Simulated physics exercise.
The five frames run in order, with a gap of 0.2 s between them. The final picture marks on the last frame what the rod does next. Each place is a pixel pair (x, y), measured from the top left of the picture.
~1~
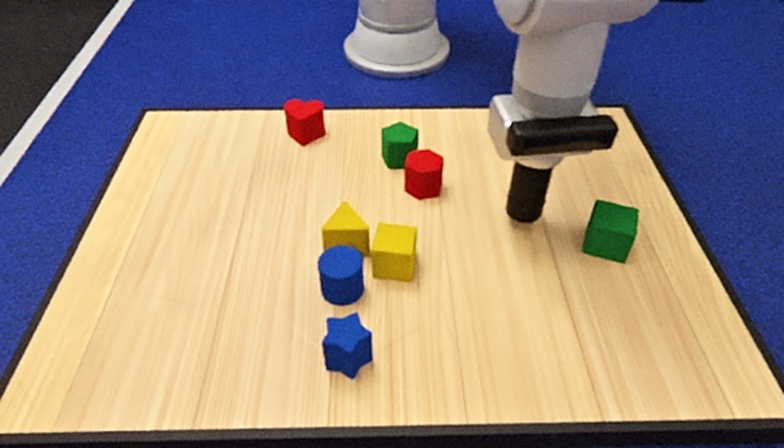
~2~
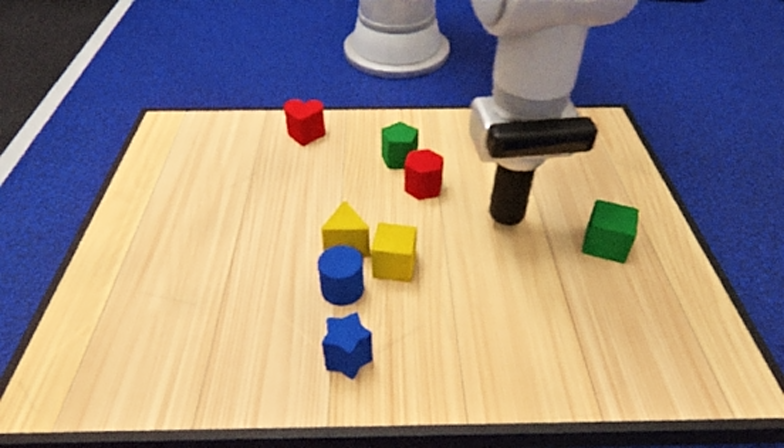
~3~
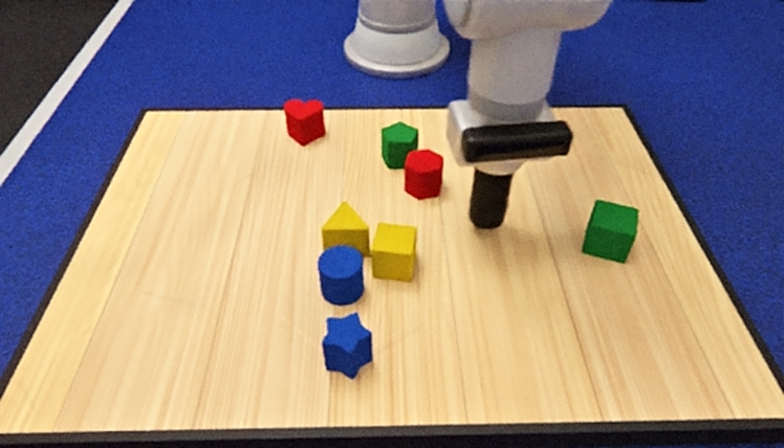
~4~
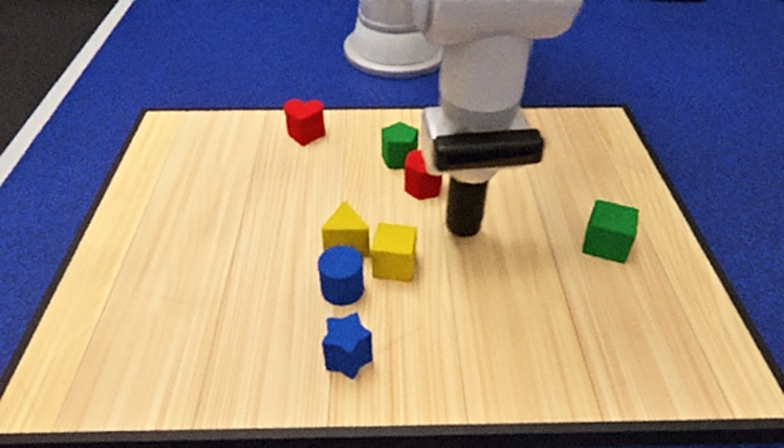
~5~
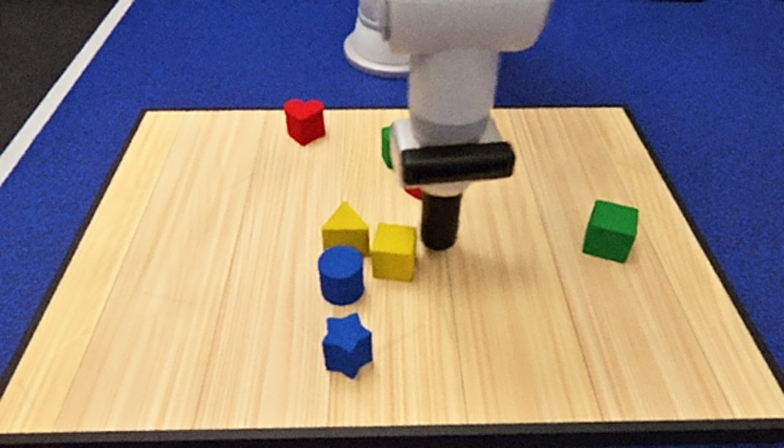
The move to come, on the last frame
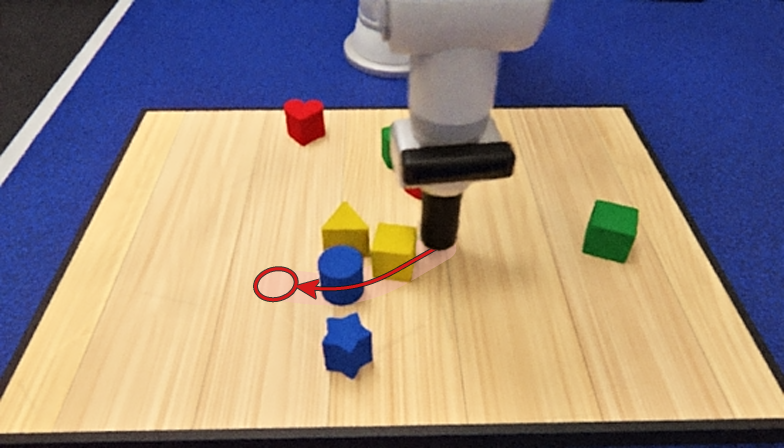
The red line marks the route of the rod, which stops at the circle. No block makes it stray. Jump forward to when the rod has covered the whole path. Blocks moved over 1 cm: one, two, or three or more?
It displaces two.
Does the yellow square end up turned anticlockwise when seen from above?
The answer is yes.
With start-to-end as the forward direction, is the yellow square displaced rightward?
My answer is no.
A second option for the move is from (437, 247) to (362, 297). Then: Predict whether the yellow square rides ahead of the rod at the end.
I predict the rod still has it in front.
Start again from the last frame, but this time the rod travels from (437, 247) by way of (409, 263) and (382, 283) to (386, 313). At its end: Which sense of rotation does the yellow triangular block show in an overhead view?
It turns round clockwise.
Drawn move, from (437, 247) through (392, 273) and (336, 289) to (276, 284).
What follows on the original path. One third of the way, rod at (392, 264); blue round block at (310, 275); yellow triangular block at (339, 219), turned 25° clockwise; yellow square at (355, 267), turned 20° anticlockwise.
Two thirds of the way, rod at (334, 280); blue round block at (272, 296); yellow triangular block at (339, 219), turned 25° clockwise; yellow square at (320, 293), turned 90° anticlockwise.
At the end, rod at (274, 275); blue round block at (272, 296); yellow triangular block at (339, 219), turned 25° clockwise; blue star-shaped block still; yellow square at (319, 295), turned 95° anticlockwise.
